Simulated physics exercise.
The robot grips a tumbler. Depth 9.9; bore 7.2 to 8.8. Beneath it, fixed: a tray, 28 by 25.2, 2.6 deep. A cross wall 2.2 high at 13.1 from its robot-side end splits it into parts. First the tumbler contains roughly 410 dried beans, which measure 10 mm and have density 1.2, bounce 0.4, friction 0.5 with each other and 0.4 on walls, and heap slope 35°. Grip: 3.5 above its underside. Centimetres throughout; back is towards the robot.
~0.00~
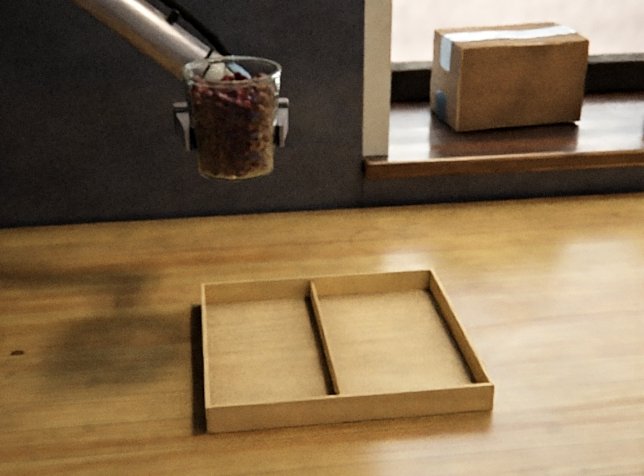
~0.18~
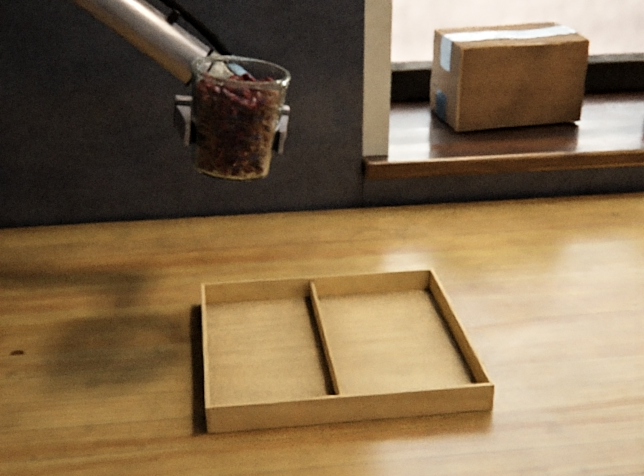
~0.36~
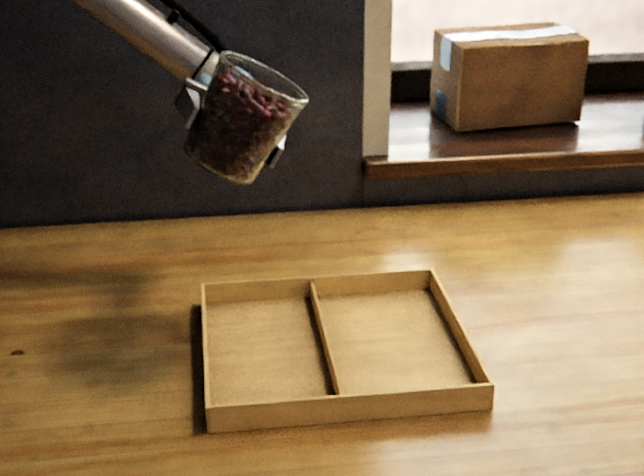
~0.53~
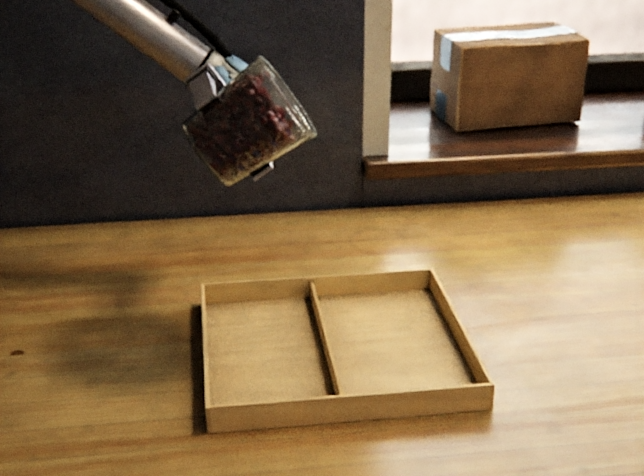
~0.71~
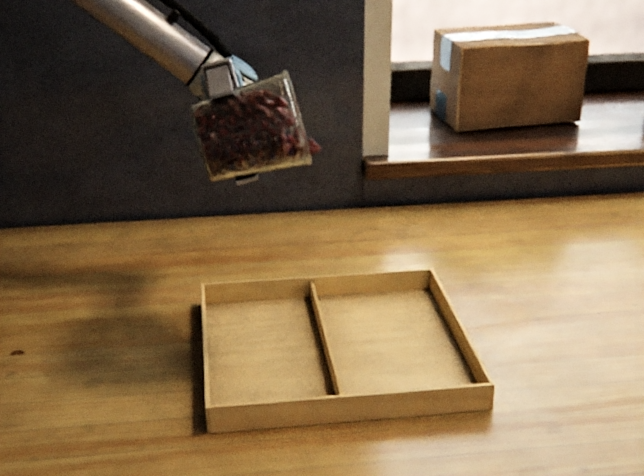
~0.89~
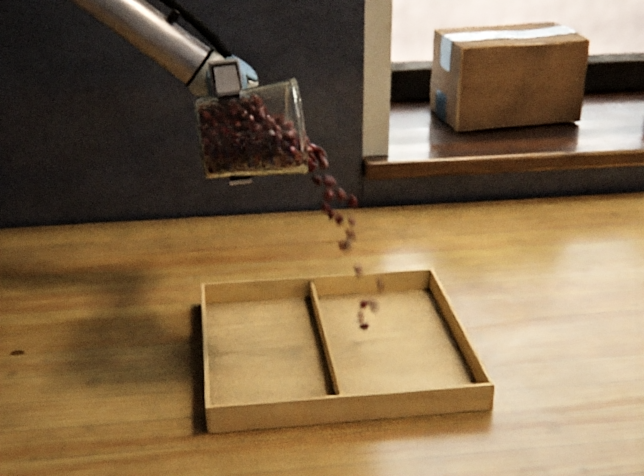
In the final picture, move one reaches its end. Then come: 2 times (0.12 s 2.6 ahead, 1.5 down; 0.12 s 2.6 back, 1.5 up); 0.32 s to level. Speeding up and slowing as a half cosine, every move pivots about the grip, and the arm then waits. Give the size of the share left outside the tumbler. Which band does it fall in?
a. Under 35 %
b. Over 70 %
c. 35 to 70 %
Answer: C.
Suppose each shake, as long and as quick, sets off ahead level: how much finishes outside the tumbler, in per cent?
65 %.
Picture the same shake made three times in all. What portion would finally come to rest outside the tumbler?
In that case, some 55 per cent.
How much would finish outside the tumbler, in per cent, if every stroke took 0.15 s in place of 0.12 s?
In that case about 40 in a hundred.
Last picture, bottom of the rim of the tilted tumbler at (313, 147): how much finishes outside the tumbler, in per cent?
I'd say close to 15 per cent.
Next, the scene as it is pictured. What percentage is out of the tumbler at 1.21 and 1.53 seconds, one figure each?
Roughly 30, then 45.
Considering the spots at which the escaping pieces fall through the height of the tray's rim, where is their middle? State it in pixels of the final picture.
About at (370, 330).
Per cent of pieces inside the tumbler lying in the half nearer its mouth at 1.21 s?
Some 50 percent is in that half.
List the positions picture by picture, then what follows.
Tumbler middle at (234, 121), level; upper third of the load around (233, 98), from x 195 to 270, top at y 75; 414 in the tumbler, in the first frame.
Tumbler middle at (236, 121), tilted 8° forward; upper third of the load around (234, 99), from x 200 to 275, top at y 80, in the second frame.
Tumbler middle at (241, 122), tilted 29° forward; upper third of the load around (240, 101), from x 195 to 290, top at y 70, in the third frame.
Tumbler middle at (246, 126), tilted 56° forward; upper third of the load around (249, 107), from x 190 to 295, top at y 80, in the fourth frame.
Tumbler middle at (248, 131), tilted 77° forward; upper third of the load around (248, 113), from x 200 to 315, top at y 95; 413 in the tumbler, 1 in flight or on a rim, in the fifth frame.
Tumbler middle at (249, 133), tilted 85° forward; upper third of the load around (238, 121), from x 200 to 380, top at y 100; 391 in the tumbler, 4 in the far-side part, 19 in flight or on a rim, in the sixth frame.
By 1.21 s, tilted 85° forward, highest piece 27 above the table; 297 in the tumbler, 62 in the far-side part, 55 in flight or on a rim.
By 1.53 s, tilted 43° forward, highest piece 30 above the table; 226 in the tumbler, 161 in the far-side part, 10 in the robot-side part, 1 on the table or floor, 16 in flight or on a rim.
By 1.89 s, level, highest piece 29 above the table; 226 in the tumbler, 175 in the far-side part, 11 in the robot-side part, 2 on the table or floor.
By 2.94 s, level, highest piece 29 above the table; 226 in the tumbler, 175 in the far-side part, 11 in the robot-side part, 2 on the table or floor.
Final count, 226 in the tumbler, 175 in the far-side part, 11 in the robot-side part, 2 on the table or floor. That is 45 % outside the tumbler.
